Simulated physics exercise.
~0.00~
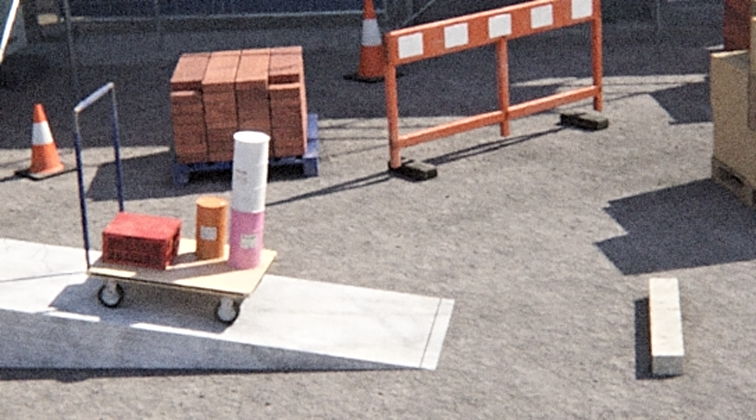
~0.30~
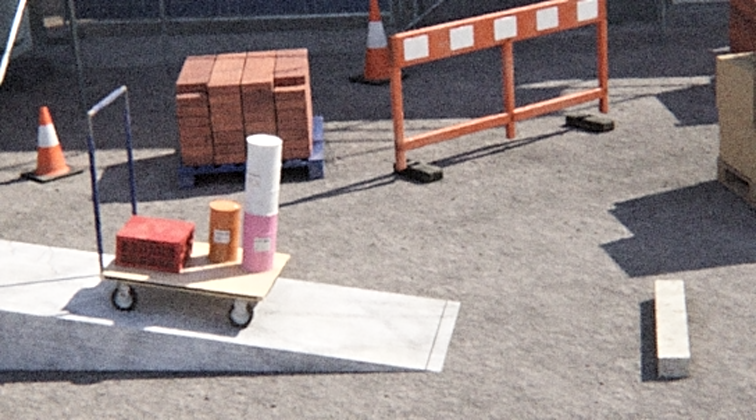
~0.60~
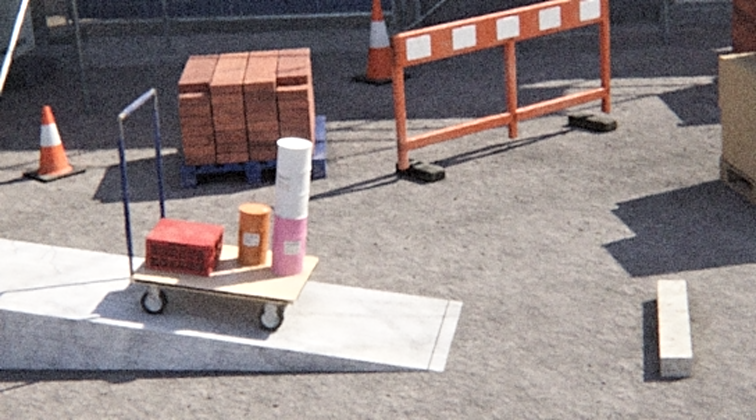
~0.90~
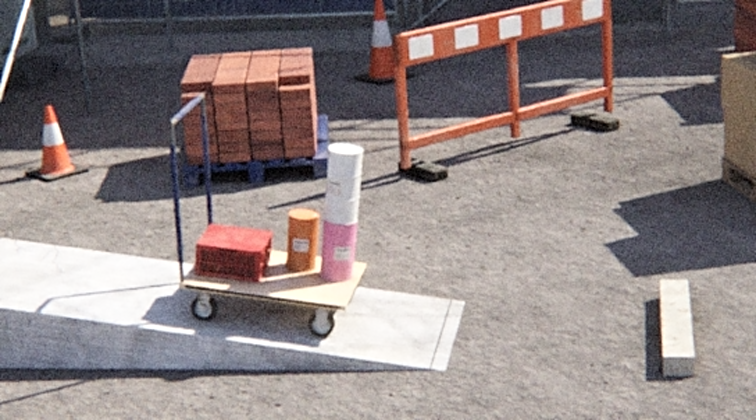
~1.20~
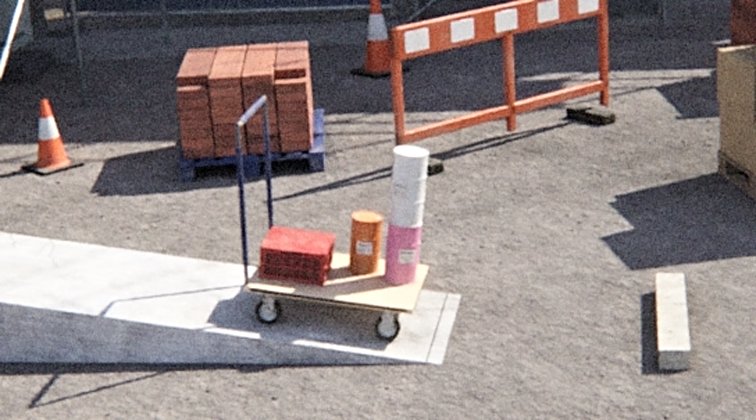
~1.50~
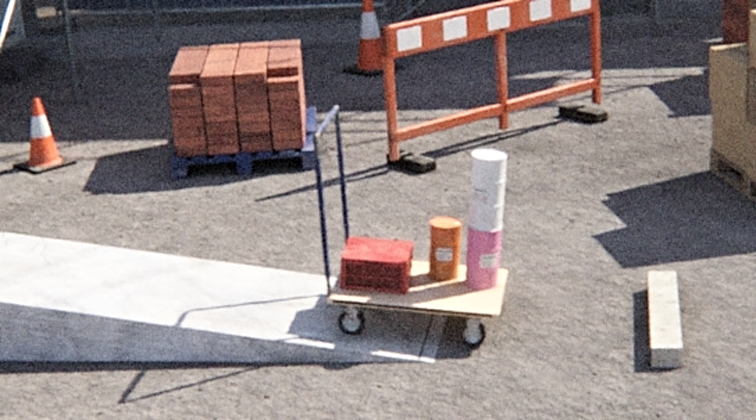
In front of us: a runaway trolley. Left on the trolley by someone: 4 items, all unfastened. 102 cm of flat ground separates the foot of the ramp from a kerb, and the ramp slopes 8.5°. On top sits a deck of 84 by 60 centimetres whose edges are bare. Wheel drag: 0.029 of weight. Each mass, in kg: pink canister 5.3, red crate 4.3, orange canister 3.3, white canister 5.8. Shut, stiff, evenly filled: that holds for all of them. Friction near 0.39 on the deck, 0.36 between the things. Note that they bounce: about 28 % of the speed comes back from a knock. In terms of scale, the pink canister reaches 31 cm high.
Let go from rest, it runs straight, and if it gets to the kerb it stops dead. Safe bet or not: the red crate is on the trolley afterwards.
My guess is it never leaves.
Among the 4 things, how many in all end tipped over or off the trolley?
3.
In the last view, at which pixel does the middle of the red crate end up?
It finishes at roughly (597, 274).
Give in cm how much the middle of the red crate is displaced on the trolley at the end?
Net distance near 30 cm.
By 2.10 s, trolley at the kerb; pink canister and white canister now off the trolley; red crate 17 cm from its spot near (568, 274); orange canister 17 cm from its spot.
By 2.40 s, trolley at the kerb; red crate 31 cm from its spot near (597, 274); orange canister rocked 29° off its seat.
When it is over (3.2 s), off the trolley, pink canister, orange canister and white canister; not toppled but over 10 cm from the start, red crate. End places, in pixels of the last picture, red crate near (597, 274).
